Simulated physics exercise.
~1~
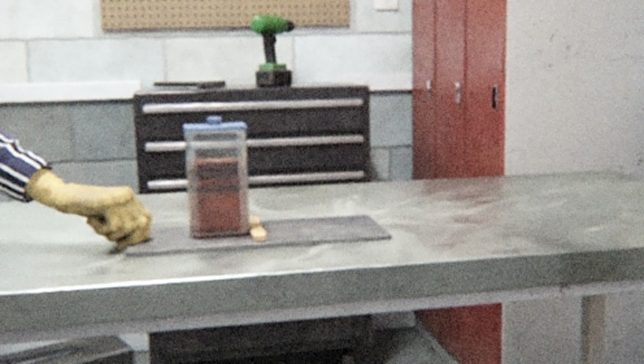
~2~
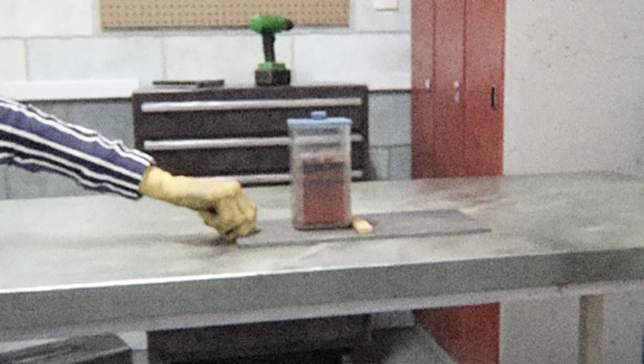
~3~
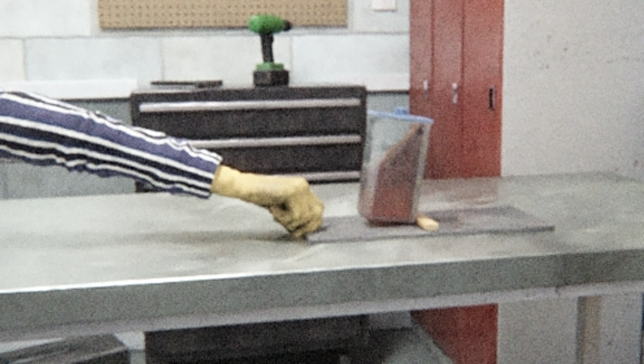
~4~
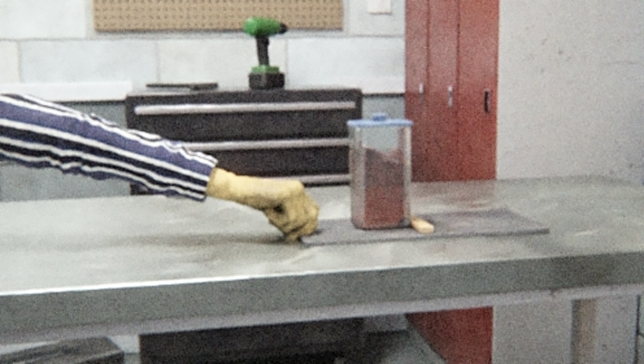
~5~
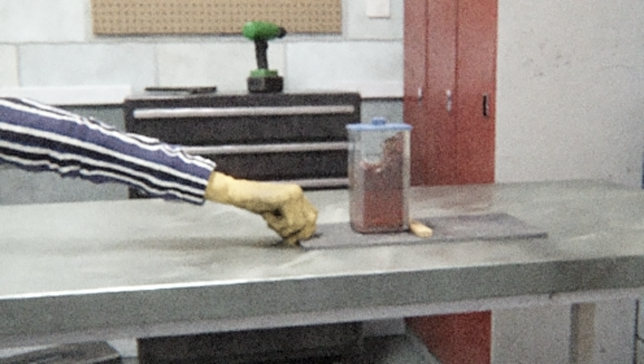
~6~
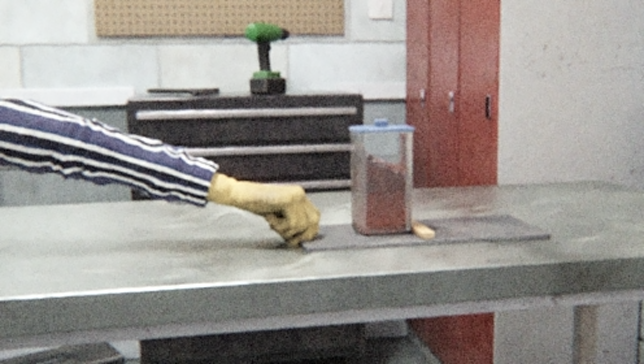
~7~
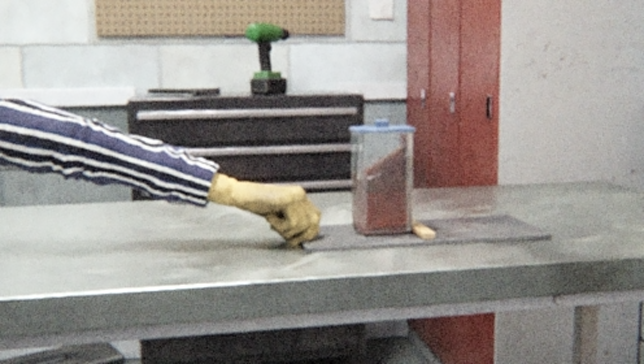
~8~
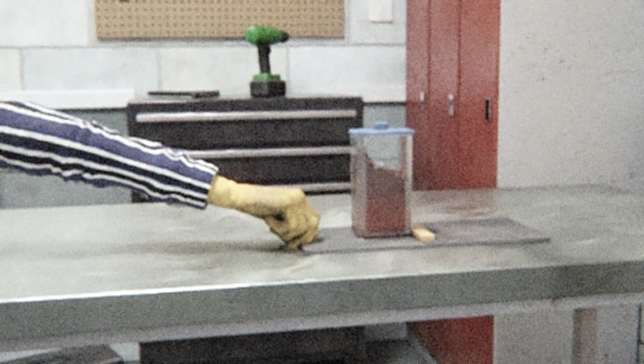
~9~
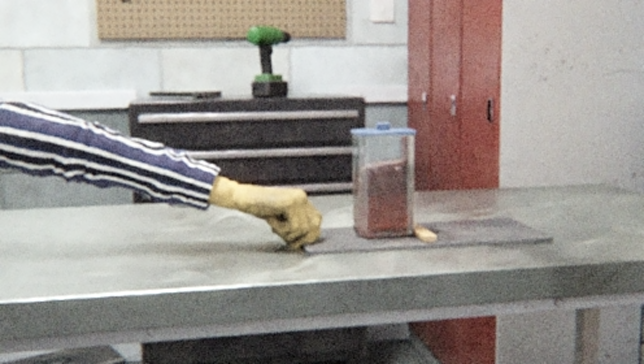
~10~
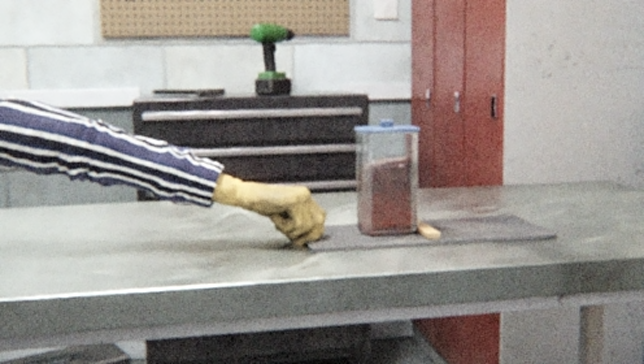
A clear, blue-lidded container partly filled with something reddish brown rode to the right on a flat board moved by a gloved hand, tilted as the board came to a stop, then settled back and stayed upright on the metal table.
